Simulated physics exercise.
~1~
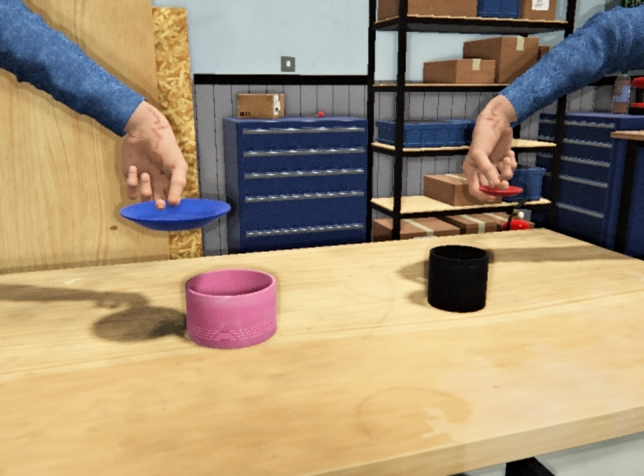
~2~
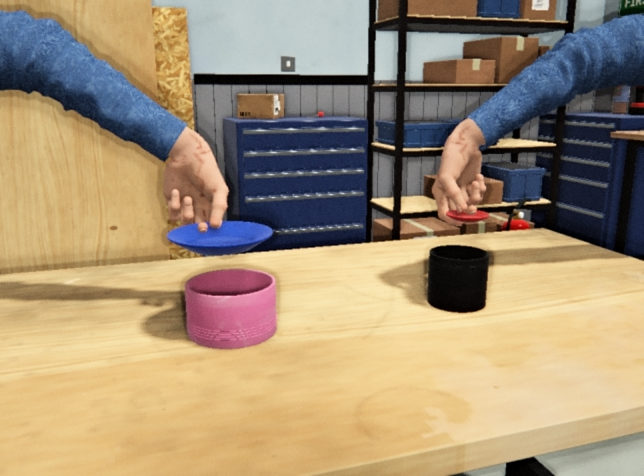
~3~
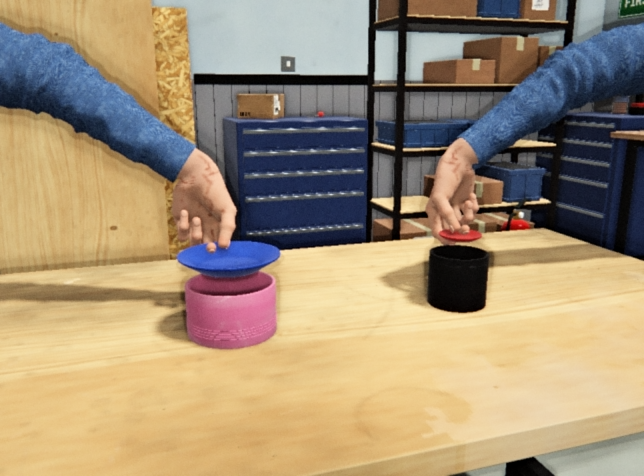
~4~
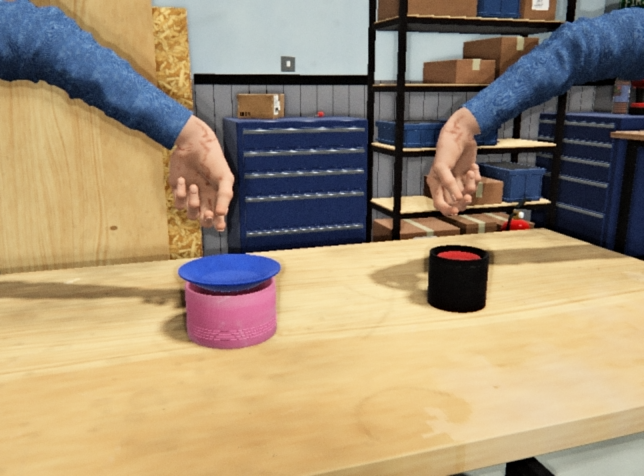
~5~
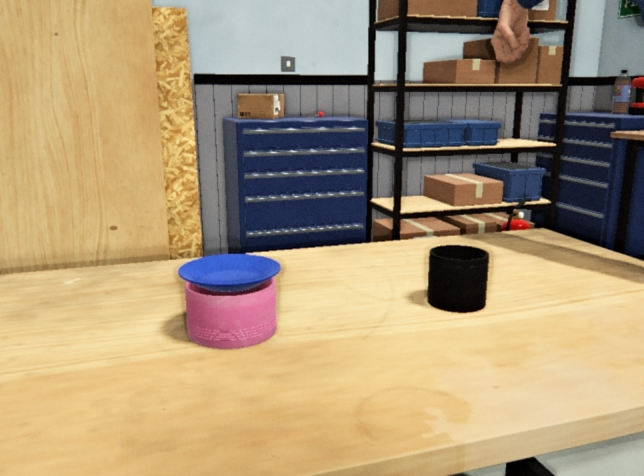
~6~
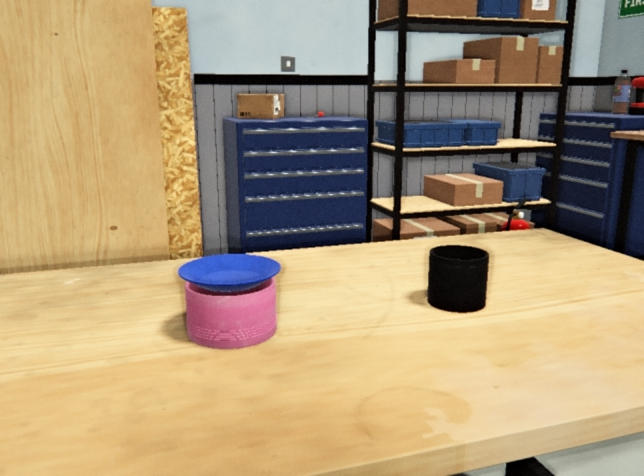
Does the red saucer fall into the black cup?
Yes, the red saucer slips past the rim and drops inside the black cup, out of sight.
